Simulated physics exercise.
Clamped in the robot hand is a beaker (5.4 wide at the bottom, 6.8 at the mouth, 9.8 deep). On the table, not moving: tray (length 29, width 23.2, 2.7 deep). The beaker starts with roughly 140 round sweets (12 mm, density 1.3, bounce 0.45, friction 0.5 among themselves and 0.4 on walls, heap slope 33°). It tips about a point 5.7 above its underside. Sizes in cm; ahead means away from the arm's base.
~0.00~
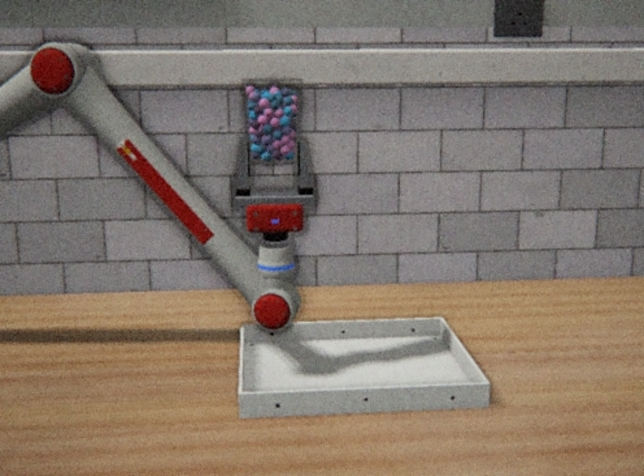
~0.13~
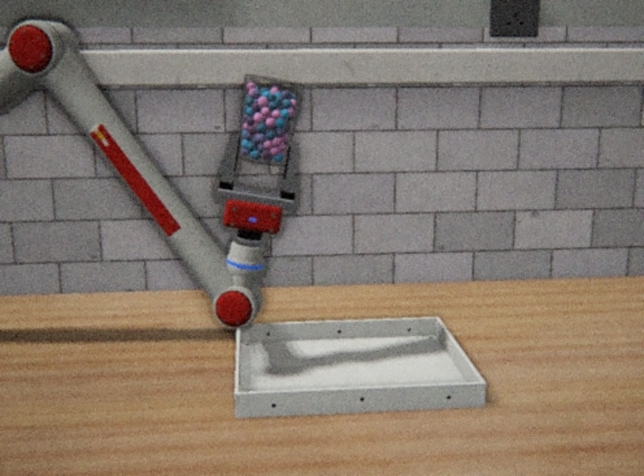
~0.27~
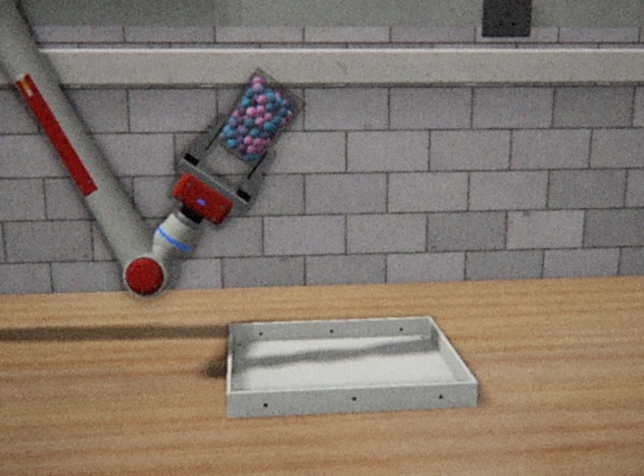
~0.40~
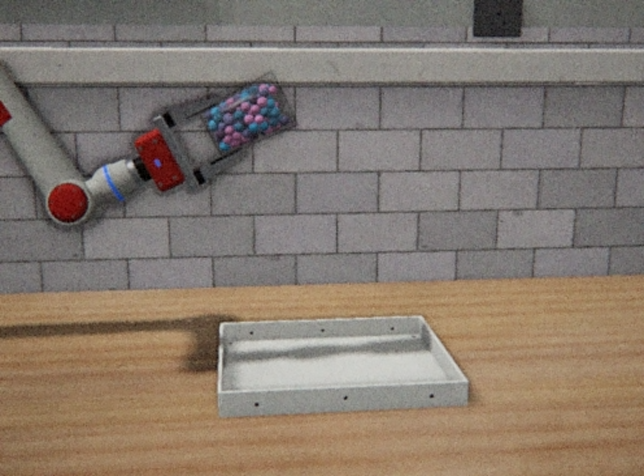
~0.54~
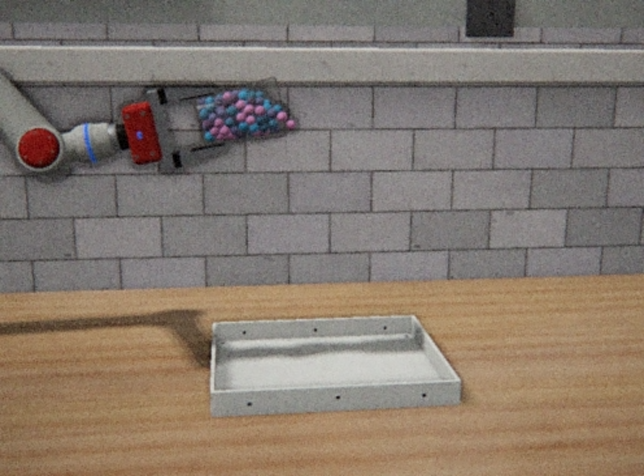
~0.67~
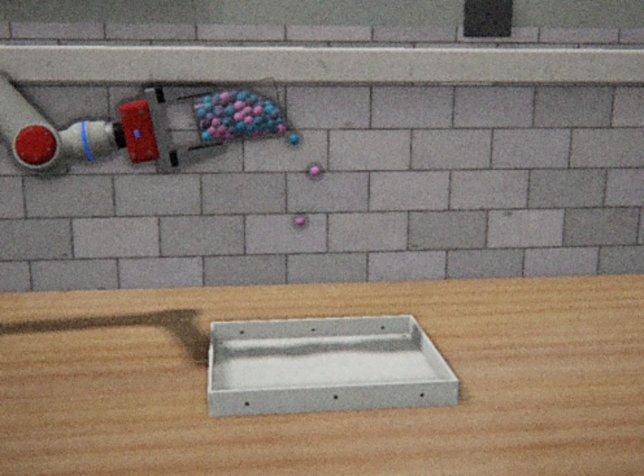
At first, a robot arm holds a clear beaker of pink and blue round sweets upright above a shallow white tray on a wooden table. The arm draws back to the left, tilting the beaker rightward until it lies nearly sideways, and a few sweets drop from its mouth.
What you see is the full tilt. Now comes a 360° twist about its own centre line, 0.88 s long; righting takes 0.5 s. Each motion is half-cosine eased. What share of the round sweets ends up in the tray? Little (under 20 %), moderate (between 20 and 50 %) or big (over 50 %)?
Answer: Moderate; between 20 and 50 % of the round sweets finish in the tray.
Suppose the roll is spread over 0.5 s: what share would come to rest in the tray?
It would be near 25 per cent.
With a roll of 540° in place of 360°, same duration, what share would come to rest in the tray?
Then about 30 per cent.
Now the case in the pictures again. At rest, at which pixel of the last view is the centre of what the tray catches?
Around (332, 358).
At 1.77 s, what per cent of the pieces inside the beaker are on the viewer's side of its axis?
Some 40 per cent.
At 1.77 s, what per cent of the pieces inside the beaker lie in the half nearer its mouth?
Roughly 40 per cent.
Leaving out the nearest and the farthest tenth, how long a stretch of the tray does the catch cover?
Roughly 16 cm.
By 1.22 s, tipped 80°, highest piece 36 above the table; 112 in the beaker, 14 in the tray, 11 in flight or on a rim.
By 1.77 s, tipped 47°, highest piece 36 above the table; 98 in the beaker, 36 in the tray, 2 on the table or floor, 1 in flight or on a rim.
By 2.25 s, upright, highest piece 38 above the table; 98 in the beaker, 37 in the tray, 2 on the table or floor.
By 2.95 s, upright, highest piece 38 above the table; 98 in the beaker, 37 in the tray, 2 on the table or floor.
Final count, 98 in the beaker, 37 in the tray, 2 on the table or floor. That is 27 % in the tray.
